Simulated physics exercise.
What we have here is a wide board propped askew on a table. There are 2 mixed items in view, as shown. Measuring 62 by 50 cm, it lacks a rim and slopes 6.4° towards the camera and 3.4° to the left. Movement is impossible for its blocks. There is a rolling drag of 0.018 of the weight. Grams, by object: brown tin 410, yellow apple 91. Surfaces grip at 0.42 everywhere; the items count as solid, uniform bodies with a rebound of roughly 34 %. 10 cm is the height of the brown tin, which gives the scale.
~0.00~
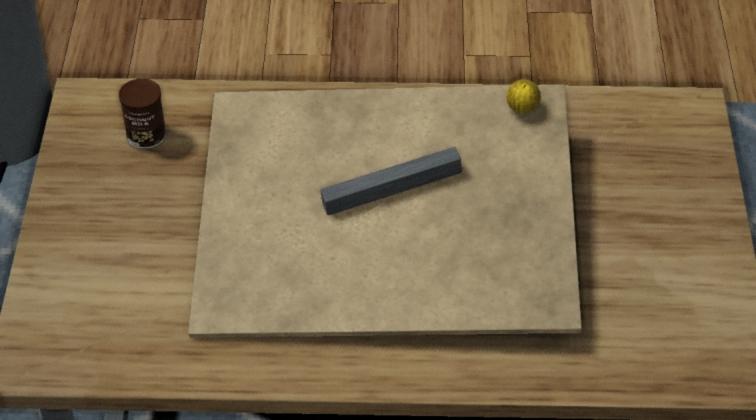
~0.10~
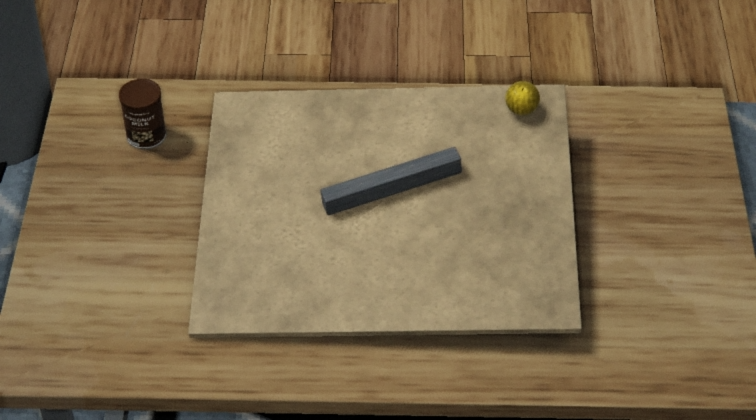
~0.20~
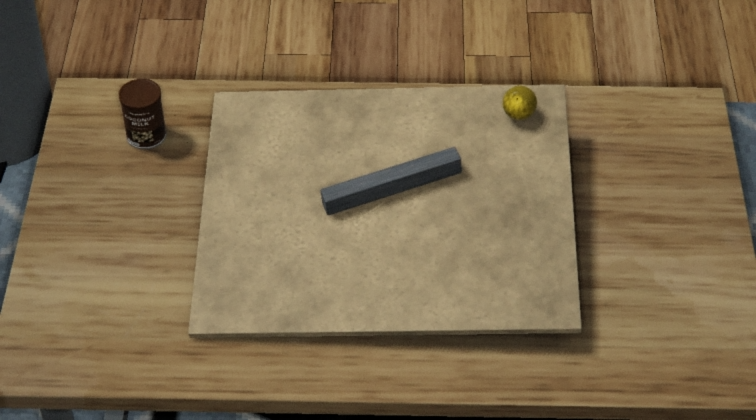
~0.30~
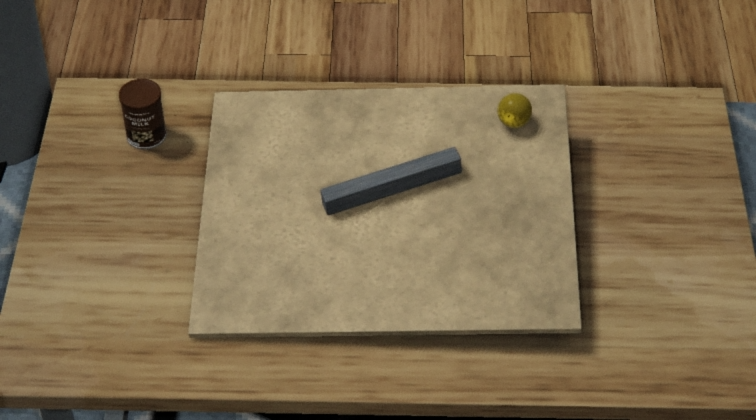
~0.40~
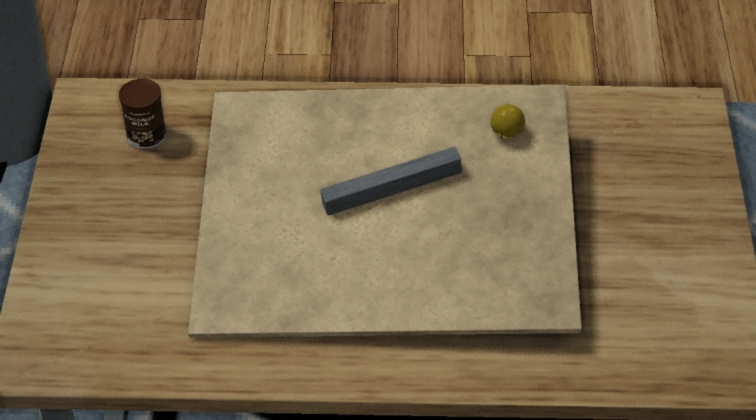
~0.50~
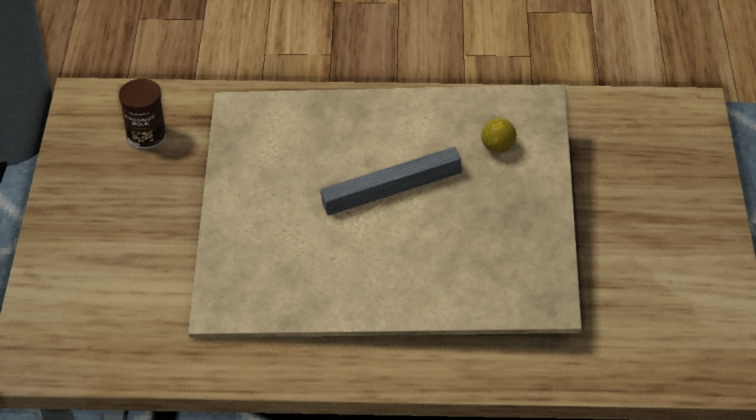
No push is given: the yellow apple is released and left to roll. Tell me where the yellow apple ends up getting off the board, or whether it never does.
It gets off over the near side.
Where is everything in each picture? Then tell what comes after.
In the first picture, 45 cm of board to the near edge; yellow apple (524, 97); brown tin (143, 114).
In the second picture, 44 cm of board to the near edge; yellow apple (522, 99); brown tin (143, 114).
In the third picture, 43 cm of board to the near edge; yellow apple (520, 103); brown tin (143, 114).
In the fourth picture, 42 cm of board to the near edge; yellow apple (515, 110); brown tin (143, 114).
In the fifth picture, 39 cm of board to the near edge; yellow apple (508, 122); brown tin (143, 114).
In the sixth picture, 36 cm of board to the near edge; yellow apple (499, 136); brown tin (143, 114).
After 1.00 s, 11 cm of board to the near edge; yellow apple near (437, 260).
After 1.30 s, it has gone over the near edge; yellow apple near (375, 392).
In the end (1.5 s), it has gone over the near edge; brown tin under 8 cm from the start.
